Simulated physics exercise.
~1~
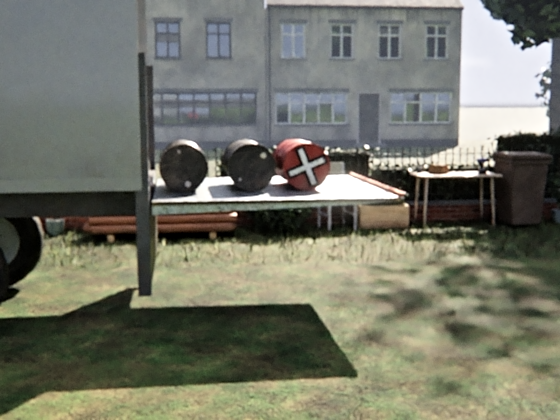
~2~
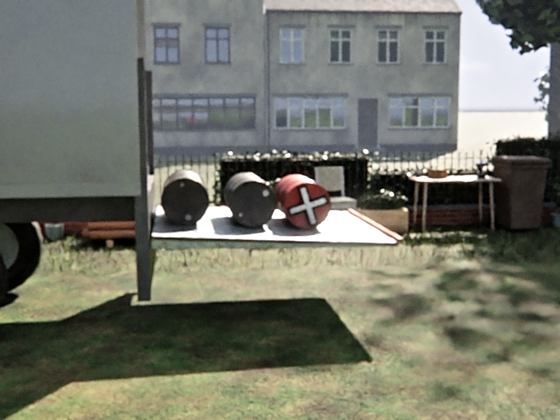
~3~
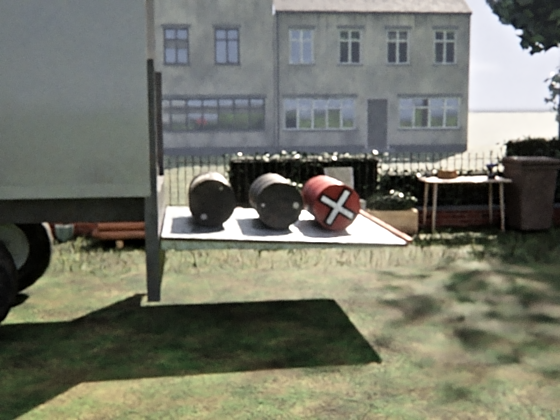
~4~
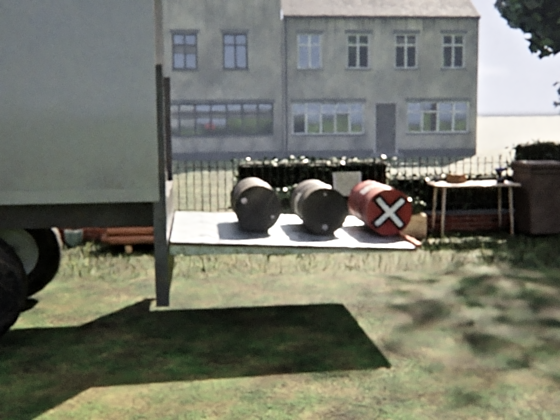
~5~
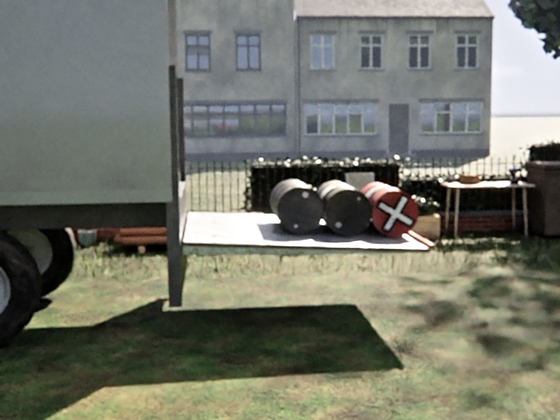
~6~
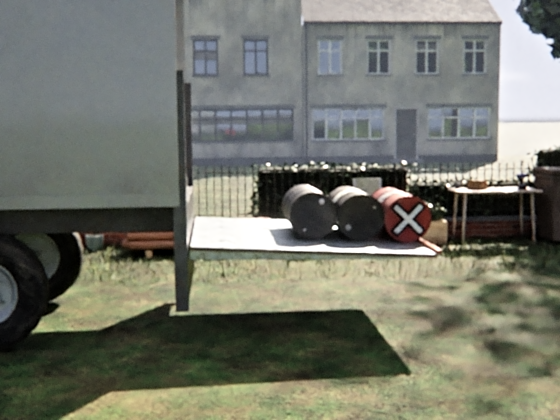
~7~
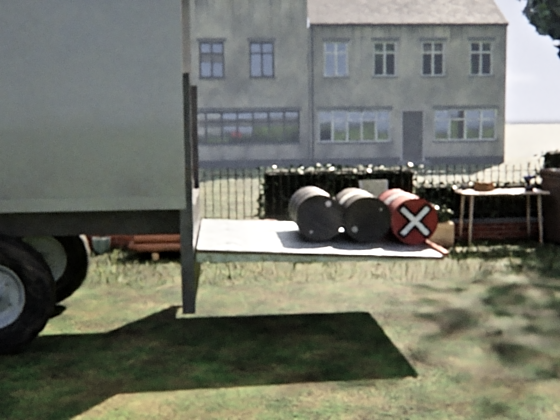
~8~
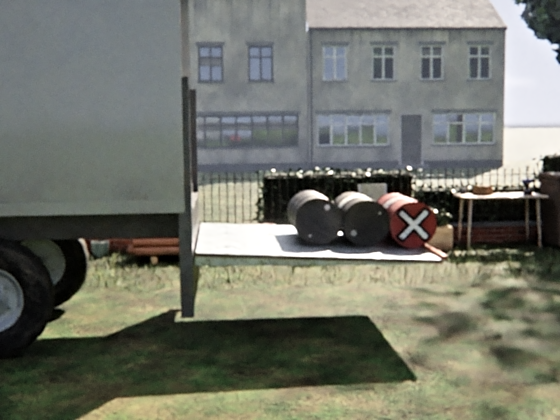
Red drum marked with a white cross and two dark drums rolling right along a lowering lorry lift, all staying aboard.
